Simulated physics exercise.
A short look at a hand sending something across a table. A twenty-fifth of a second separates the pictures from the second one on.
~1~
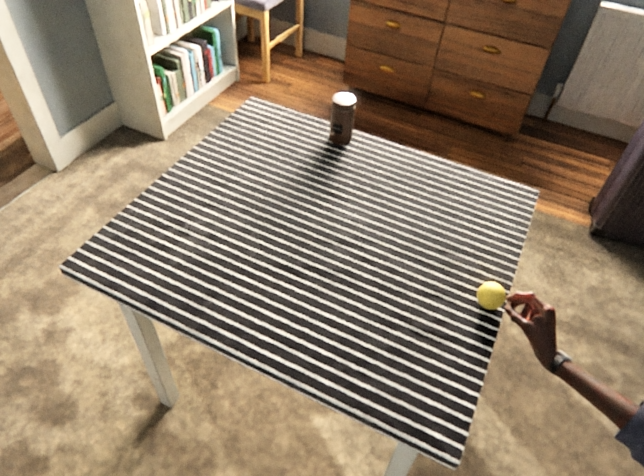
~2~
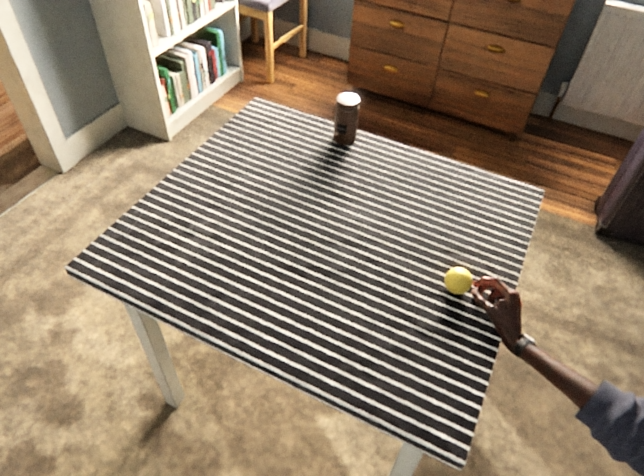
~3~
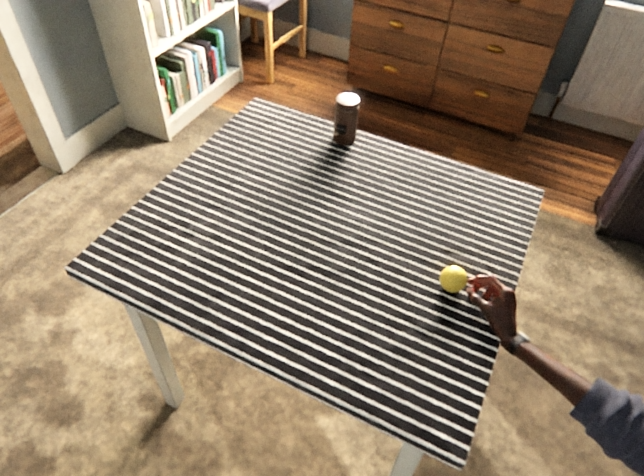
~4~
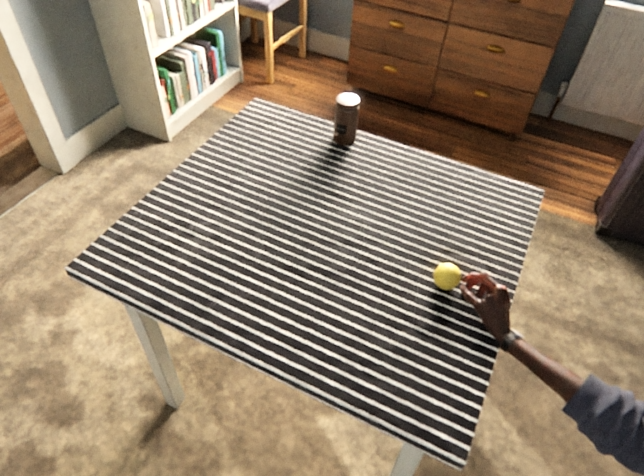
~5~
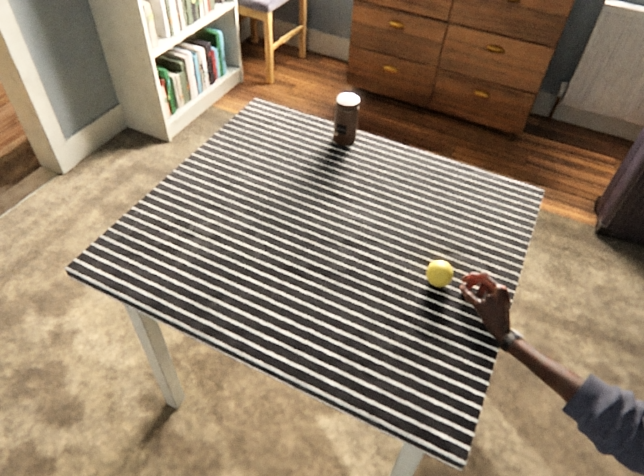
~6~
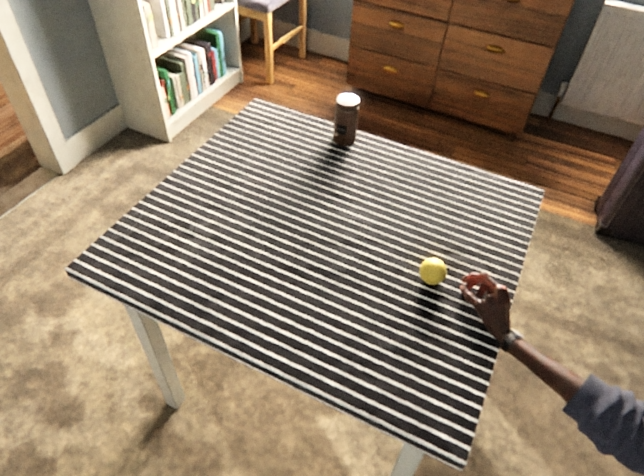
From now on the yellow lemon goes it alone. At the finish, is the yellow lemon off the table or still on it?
Still on it.
Then, 0.10 s after the last picture, yellow lemon rolled about its own width near (418, 266).
Then, 0.20 s after the last picture, yellow lemon rolled well along near (406, 261).
Then, 0.30 s after the last picture, yellow lemon rolled well along near (397, 257).
Then, 0.50 s after the last picture, yellow lemon rolled well along near (386, 253).
At rest, moved from the start, yellow lemon. Seen from the same camera at the end, yellow lemon near (385, 253).
